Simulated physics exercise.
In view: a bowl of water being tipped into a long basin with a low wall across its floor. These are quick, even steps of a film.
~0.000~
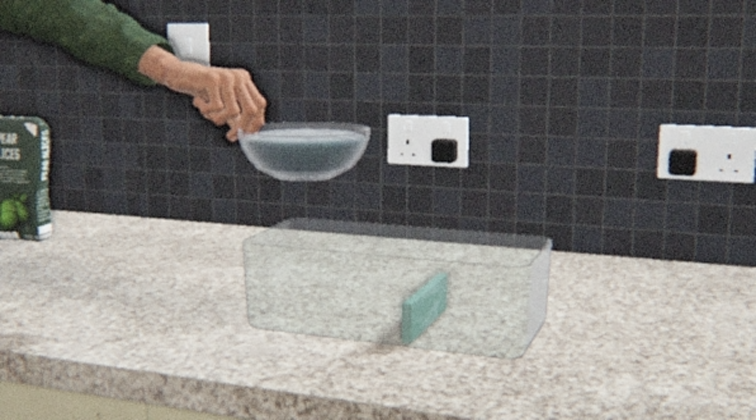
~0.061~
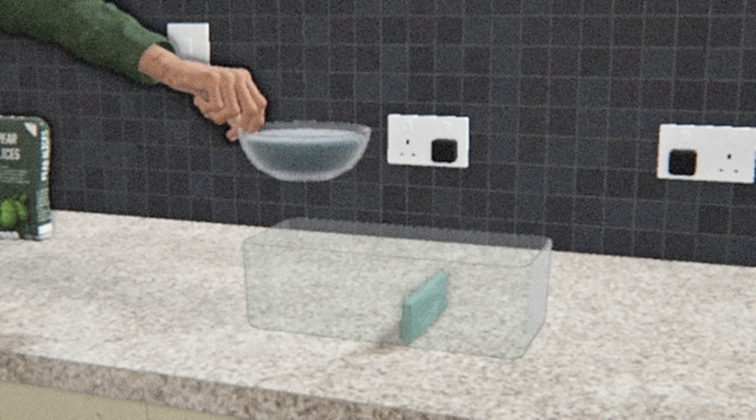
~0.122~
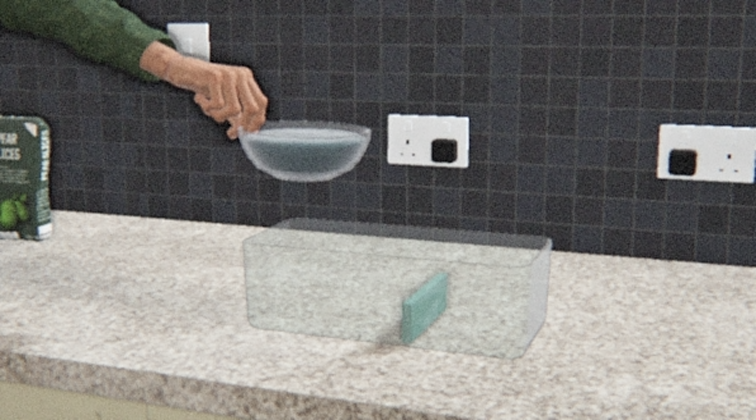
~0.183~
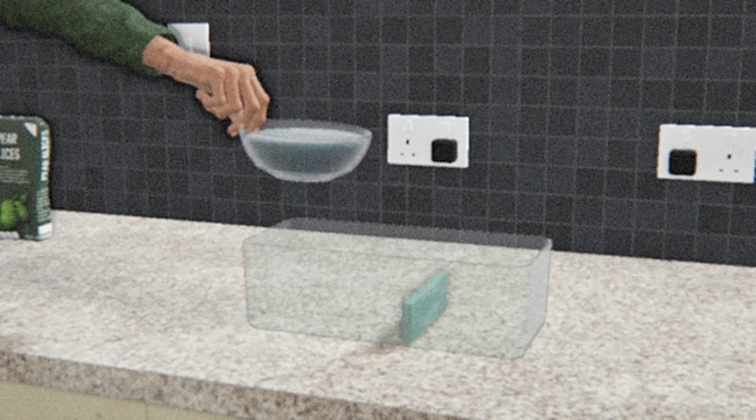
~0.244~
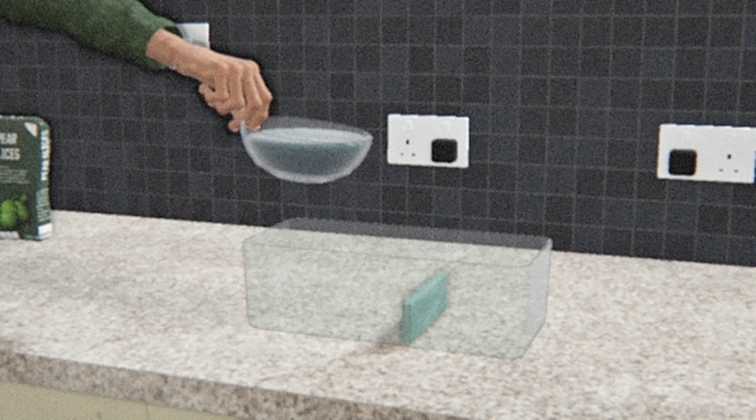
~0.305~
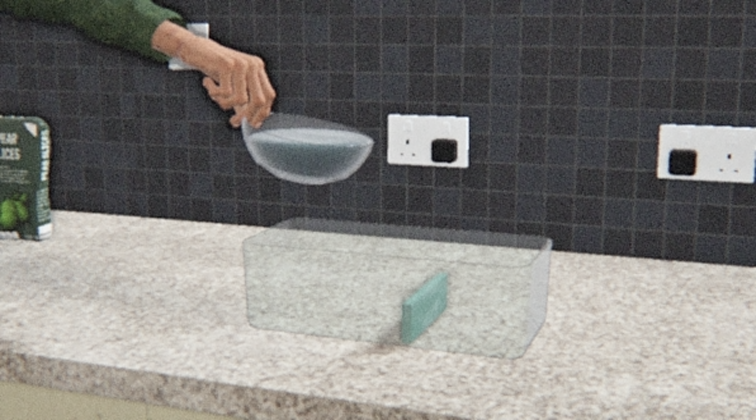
A hand slightly tilts a clear bowl of water to the right above a long clear basin.
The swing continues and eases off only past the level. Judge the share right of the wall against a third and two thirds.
In the end under a third is right of the wall.
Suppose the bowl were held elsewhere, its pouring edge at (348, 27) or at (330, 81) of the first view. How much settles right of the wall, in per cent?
Roughly 30 per cent, and 0 per cent.
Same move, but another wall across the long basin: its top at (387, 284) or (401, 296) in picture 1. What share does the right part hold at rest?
In turn 80 and 60 in a hundred.
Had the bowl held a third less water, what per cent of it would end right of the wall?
Close to 0 per cent.
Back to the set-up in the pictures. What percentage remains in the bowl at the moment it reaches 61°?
Close to 30 per cent.
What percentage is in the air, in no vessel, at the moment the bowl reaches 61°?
Close to 30 per cent.
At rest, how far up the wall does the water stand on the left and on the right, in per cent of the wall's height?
Some 40 per cent left and 10 right.
A moment on, the bowl is tipped part way and 30 per cent is still to pour, 35 is left of the wall and 7 right of it.
Next, the bowl is tipped on its side and 0 per cent is still to pour, 85 is left of the wall and 13 right of it.
Then the bowl is tipped right over and 0 per cent is still to pour, 86 is left of the wall and 13 right of it.
Later the bowl is tipped right over and 0 per cent is still to pour, 86 is left of the wall and 13 right of it.
At rest 86 per cent lies left of the wall, 13 right of it and 1 outside.
